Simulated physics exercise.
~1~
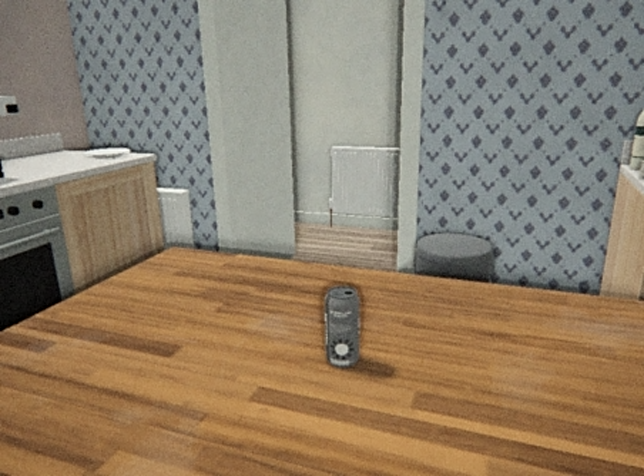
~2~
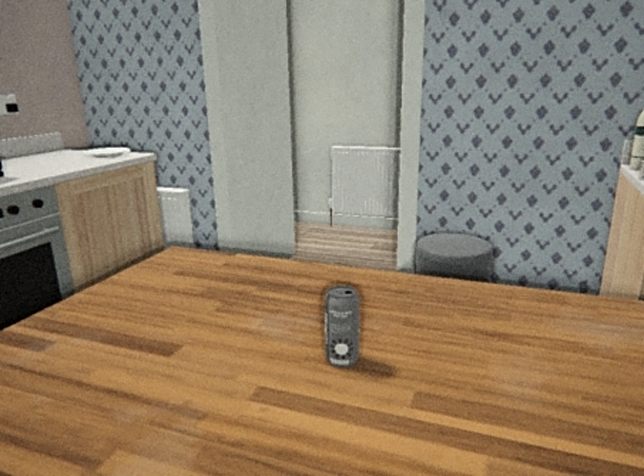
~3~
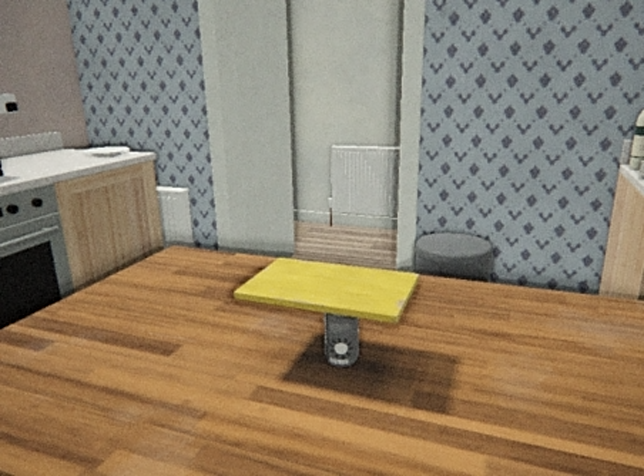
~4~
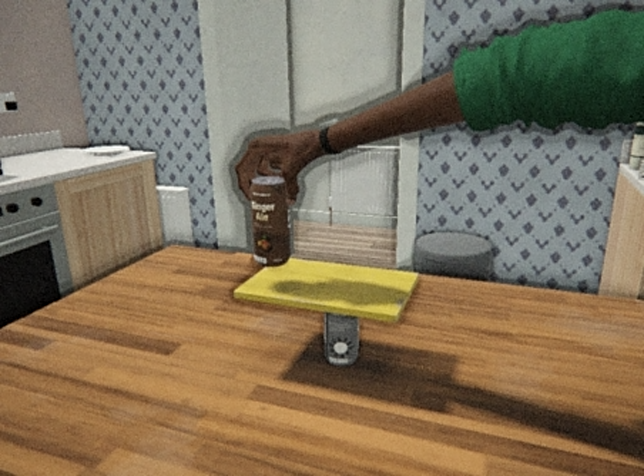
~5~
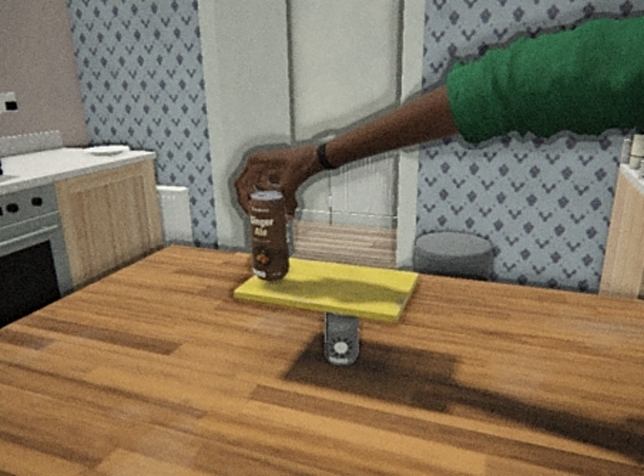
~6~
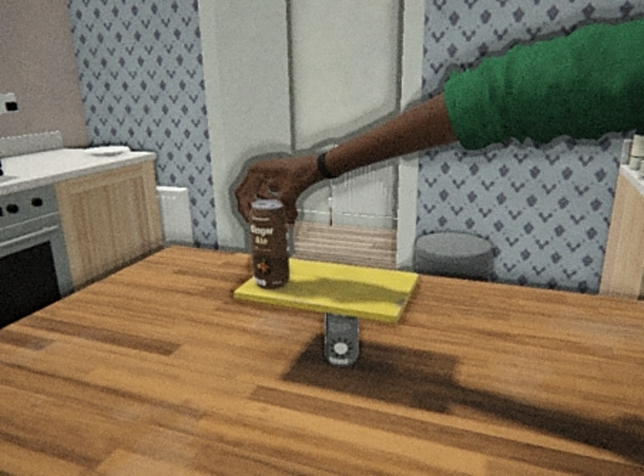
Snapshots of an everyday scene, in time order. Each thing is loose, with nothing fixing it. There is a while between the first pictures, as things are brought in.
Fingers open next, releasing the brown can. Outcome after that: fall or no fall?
The stack cannot bear the weight.
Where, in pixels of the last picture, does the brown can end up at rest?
The object winds up at approximately (222, 344).
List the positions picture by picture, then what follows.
In the first frame, the last thing is not in view yet.
In the second frame, the last thing is not in view yet.
In the third frame, the last thing is not in view yet; yellow board (330, 286).
The fourth frame shows still above its spot; brown can (271, 222); yellow board (329, 285).
The fifth frame shows still above its spot; brown can (270, 237); yellow board (330, 285).
The sixth frame shows in place under the hand; brown can (270, 245); yellow board (330, 285).
Then, 0.40 s on from there, brown can now fallen; yellow board turned 49° from how it was put.
Then, 0.60 s on from there, yellow board turned 70° from how it was put.
Then, 0.90 s on from there, yellow board now fallen; grey can turned 43° from how it was put.
Then, 1.10 s on from there, grey can now fallen.
In the end, fallen, yellow board, brown can and grey can. At the end, from the last picture's camera, brown can near (222, 344). The stack loses its balance.
